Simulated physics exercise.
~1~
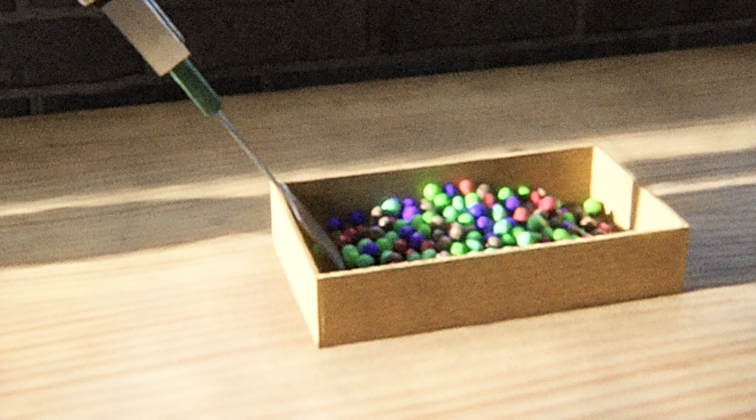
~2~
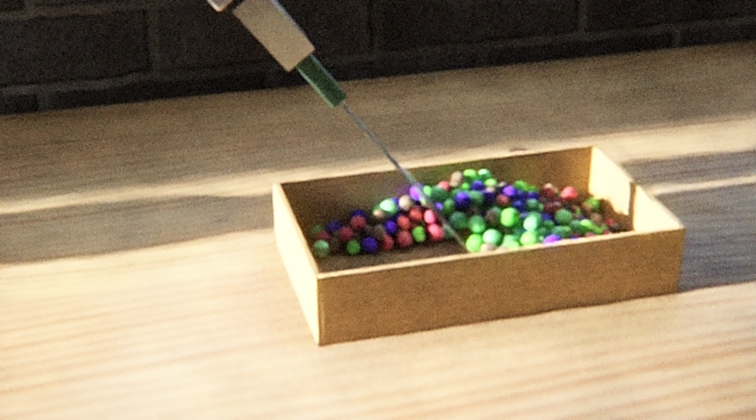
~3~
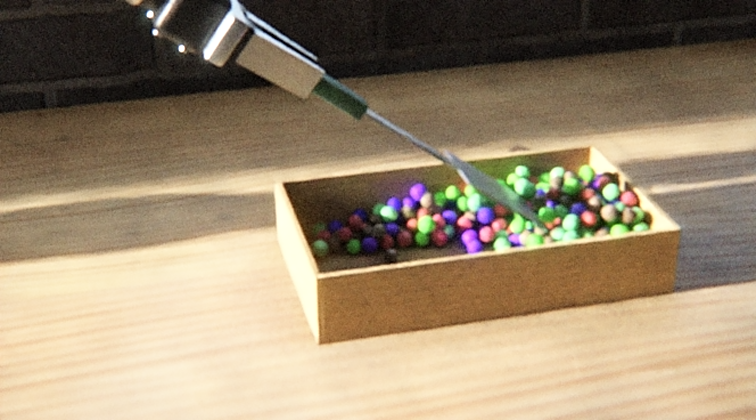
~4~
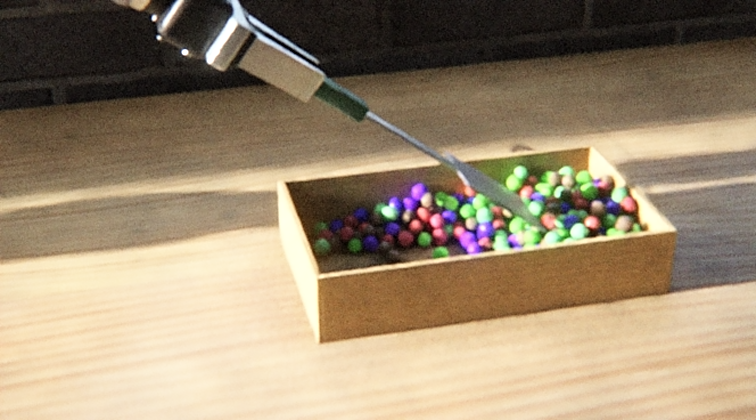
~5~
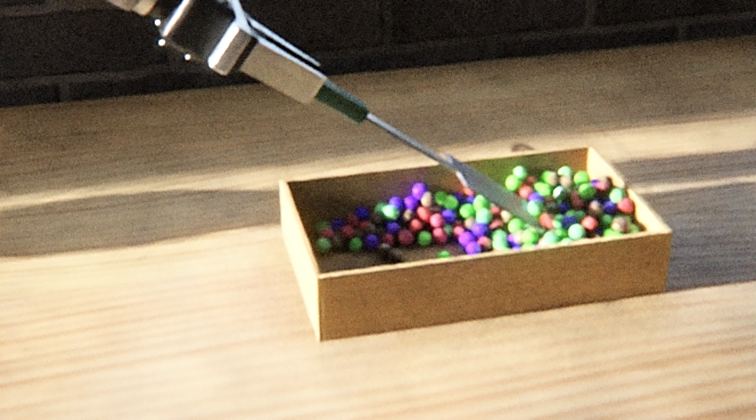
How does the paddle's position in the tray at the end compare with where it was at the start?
At the start the paddle is at the left end of the tray, and by the end it rests among the sweets to the right of the middle, slightly higher in view.
